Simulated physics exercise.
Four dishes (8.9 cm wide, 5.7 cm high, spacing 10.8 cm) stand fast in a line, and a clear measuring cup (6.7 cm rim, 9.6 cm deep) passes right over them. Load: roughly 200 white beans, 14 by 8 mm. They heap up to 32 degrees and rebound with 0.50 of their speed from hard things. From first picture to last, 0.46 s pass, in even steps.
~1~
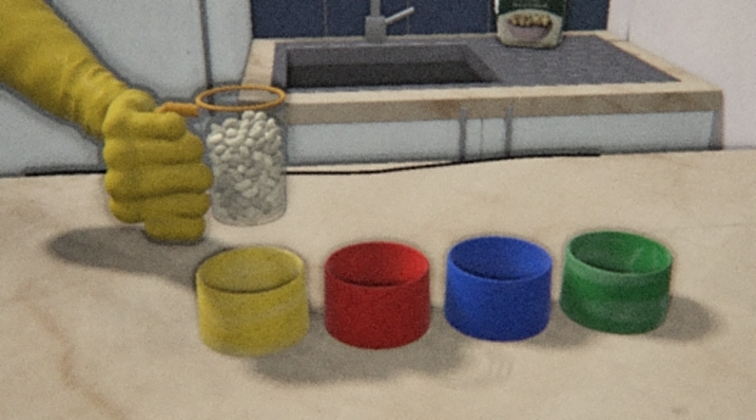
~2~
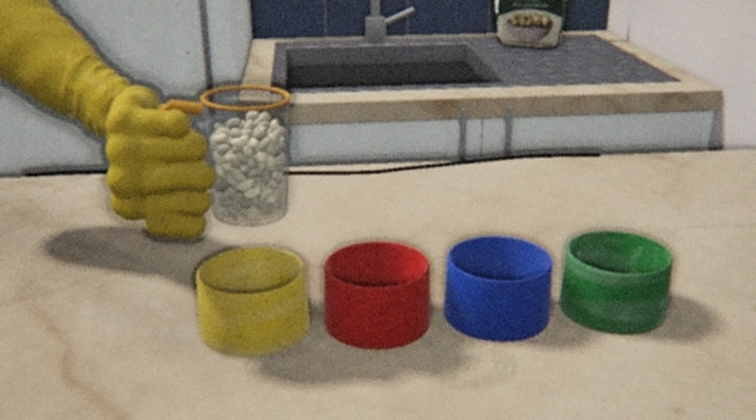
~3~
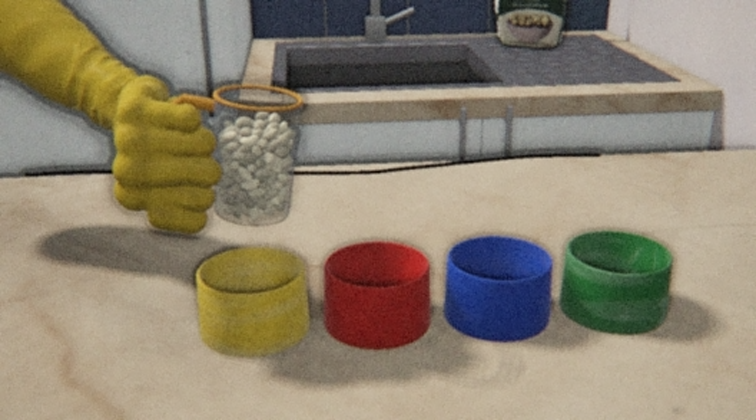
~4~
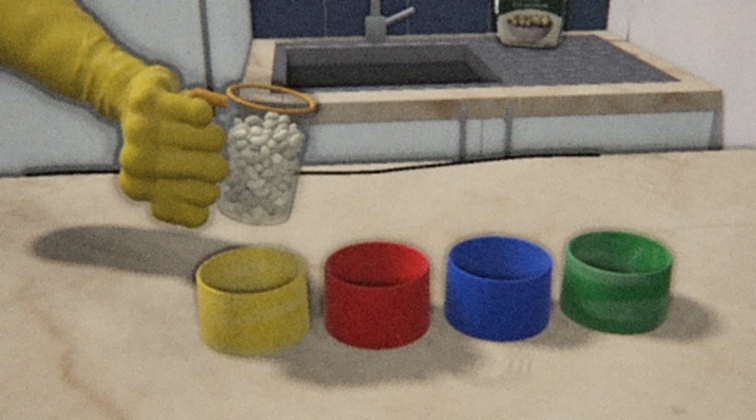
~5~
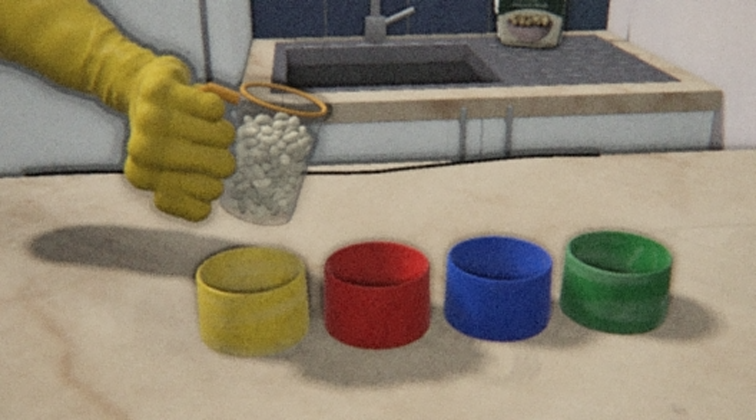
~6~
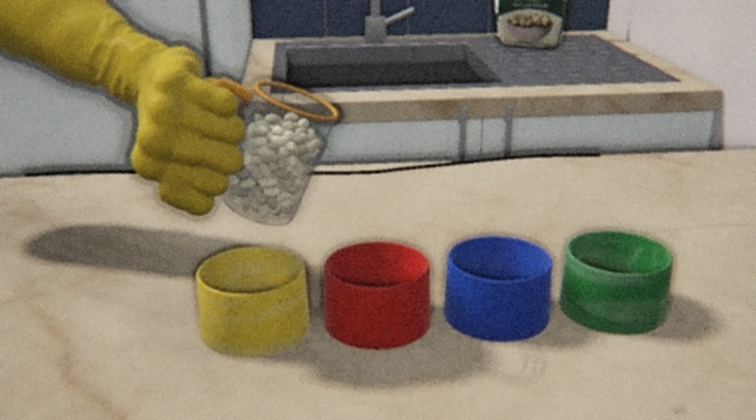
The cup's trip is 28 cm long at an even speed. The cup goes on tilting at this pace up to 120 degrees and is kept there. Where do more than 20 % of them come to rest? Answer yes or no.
Red no, blue yes, green no, yellow no, counter no.
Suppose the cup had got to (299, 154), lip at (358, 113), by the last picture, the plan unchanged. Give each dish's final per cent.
Red 0; blue 0; green 90; yellow 0.
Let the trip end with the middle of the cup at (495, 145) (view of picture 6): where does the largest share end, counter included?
Most goes to: Blue.
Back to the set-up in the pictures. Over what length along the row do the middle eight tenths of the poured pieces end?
Some 5 cm.
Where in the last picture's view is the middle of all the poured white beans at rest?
Around (504, 289).
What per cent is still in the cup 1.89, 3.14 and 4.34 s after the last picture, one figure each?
About 30, 0, 0.
Then, 1.89 s after the last picture, tilt 120 degrees; cup holds 30 %, blue 65 %.
Then, 3.14 s after the last picture, tilt 120 degrees; cup holds 0 %, blue 100 %.
Then, 4.34 s after the last picture, tilt 120 degrees; cup holds 0 %, blue 100 %.
In the end, red 0 %, blue 100 %, green 0 %, yellow 0 %, counter 0 %.
